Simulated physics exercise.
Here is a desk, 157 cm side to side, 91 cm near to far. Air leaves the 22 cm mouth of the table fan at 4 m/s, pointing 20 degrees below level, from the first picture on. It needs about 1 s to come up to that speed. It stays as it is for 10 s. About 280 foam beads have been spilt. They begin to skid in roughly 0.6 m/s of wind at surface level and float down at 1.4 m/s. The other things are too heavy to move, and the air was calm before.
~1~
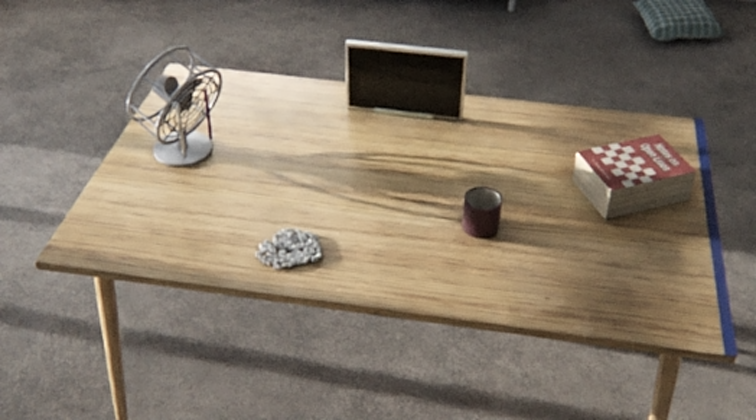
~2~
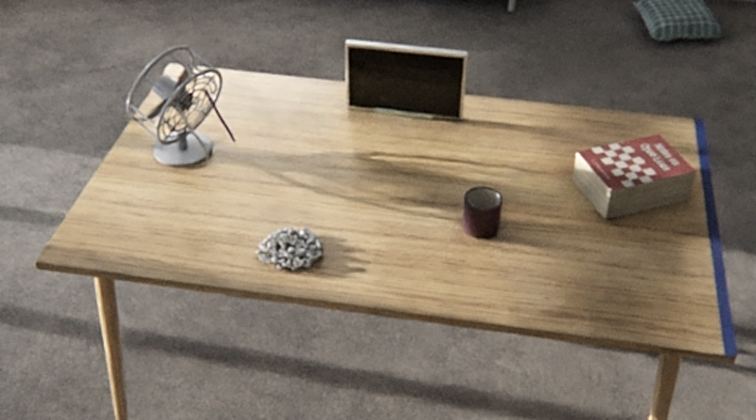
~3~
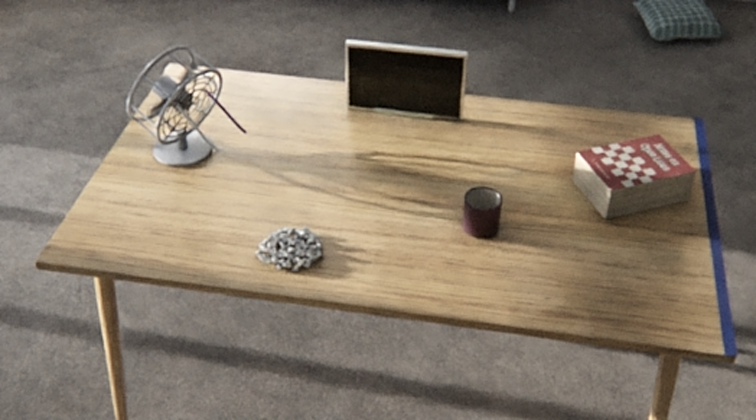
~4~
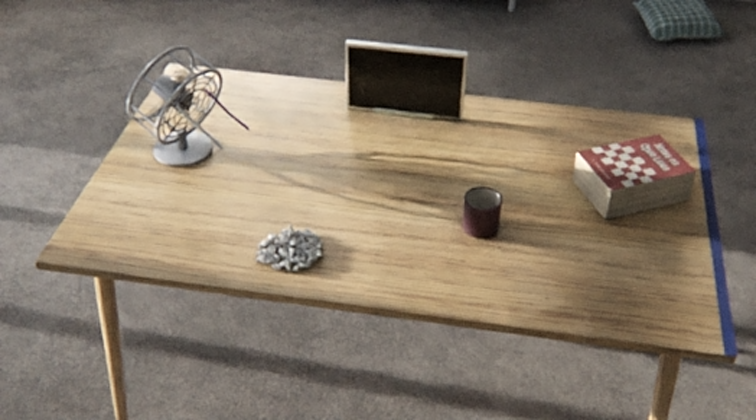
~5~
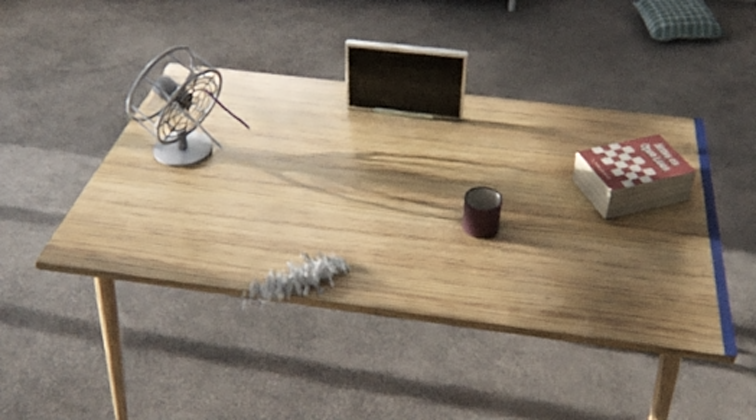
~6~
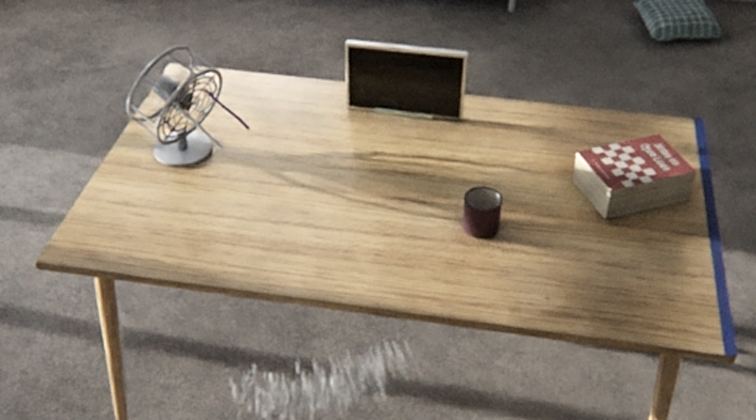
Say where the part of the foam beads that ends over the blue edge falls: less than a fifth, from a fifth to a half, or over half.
By then under a fifth are over the blue edge.
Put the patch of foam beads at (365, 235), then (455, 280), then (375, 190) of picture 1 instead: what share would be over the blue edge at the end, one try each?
In turn about 20 %, 10 %, 50 %.
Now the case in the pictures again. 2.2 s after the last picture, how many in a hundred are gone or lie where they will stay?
Near 100 %.
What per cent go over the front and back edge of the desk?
About 100 % front, 0 % back.
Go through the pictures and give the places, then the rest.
In the first picture, the middle of the foam beads is near (290, 249), none has stirred yet and the mouth of the table fan is at (176, 96).
In the second picture, the middle of the foam beads is near (290, 249), none has stirred yet and the blue edge is centred on (718, 221).
In the third picture, the middle of the foam beads is near (290, 249), about 1 % have left their places, the top of a mug is at (483, 198) and the top of a laptop is at (406, 47).
In the fourth picture, the middle of the foam beads is near (290, 249) and about 5 % have left their places.
In the fifth picture, the middle of the foam beads is near (301, 278), the farthest in sight from the table fan is at (321, 292) and all have left their places.
In the sixth picture, the middle of the foam beads is near (398, 353), the farthest in sight from the table fan is at (398, 353) and all have left their places.
Then, 1.0 s after the last picture the count stands so, 0 % are over the blue edge.
Then, 2.2 s after the last picture the count stands so, 0 % are over the blue edge.
Then, 4.6 s after the last picture the count stands so, 0 % are over the blue edge.
Then, 9.1 s after the last picture, at the end, 0 % are over the blue edge.
